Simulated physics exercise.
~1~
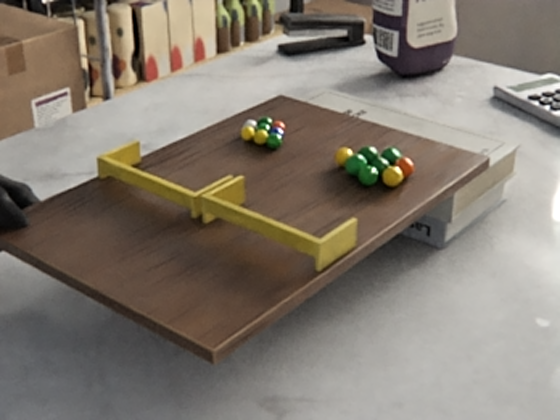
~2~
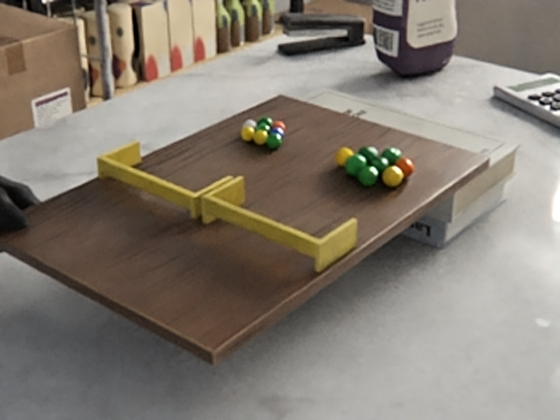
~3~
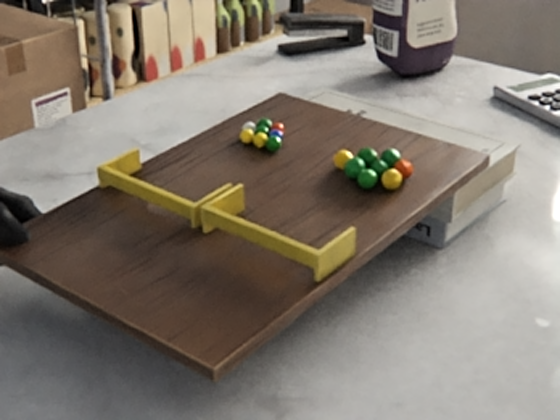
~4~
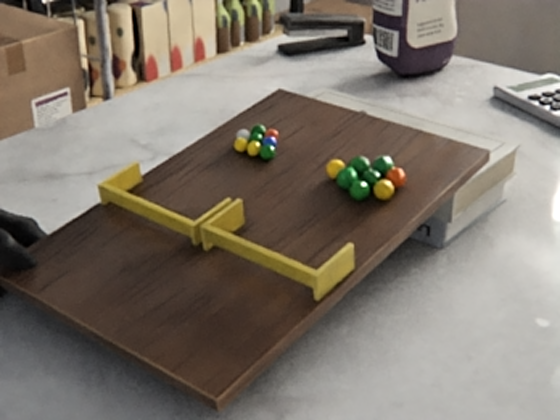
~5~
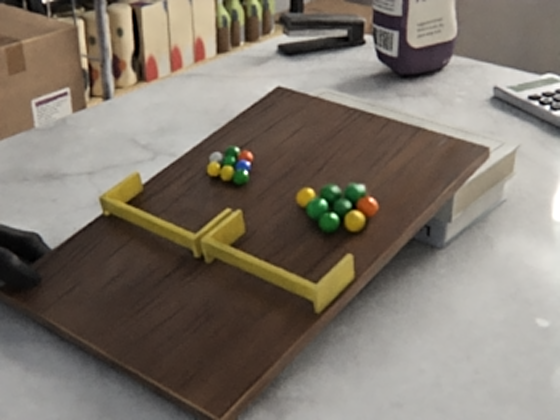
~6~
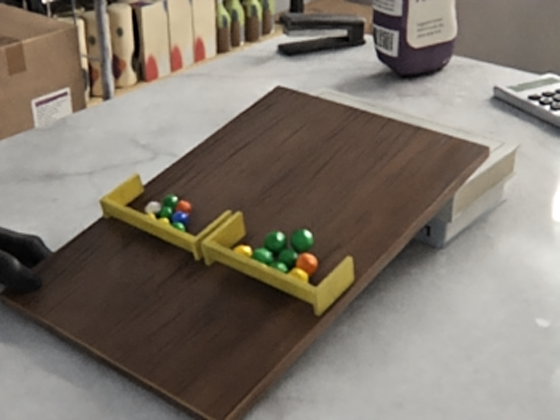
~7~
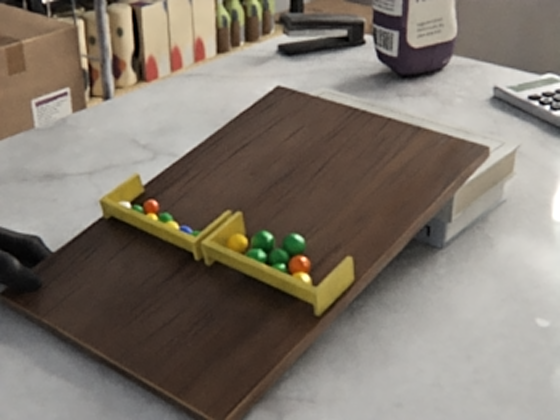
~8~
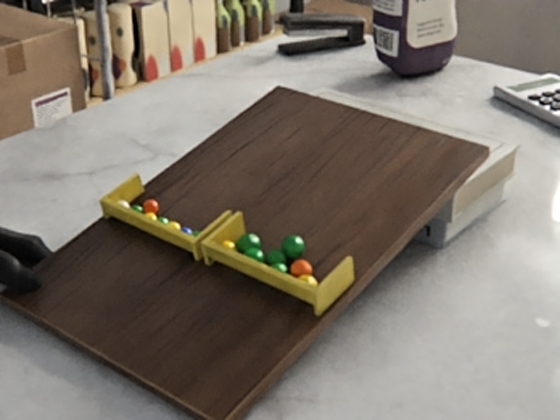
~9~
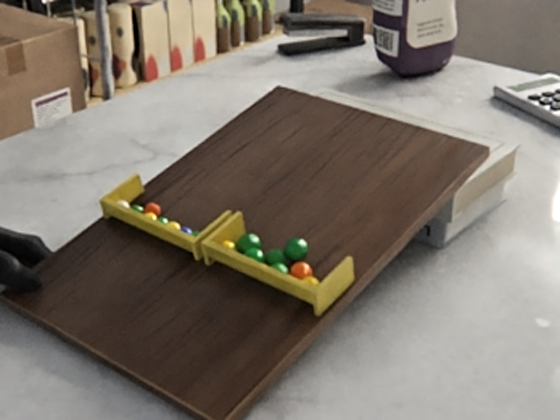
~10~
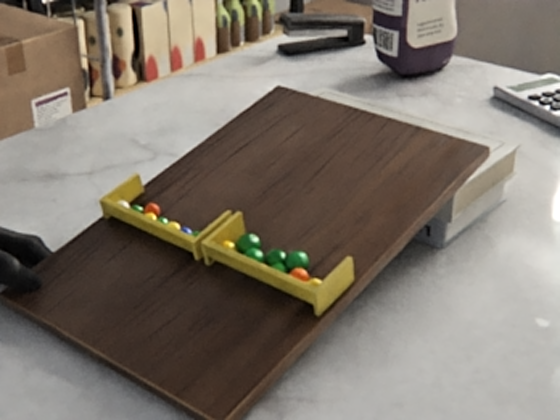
On a marble counter, a board tilts and two groups of balls roll into yellow gates.
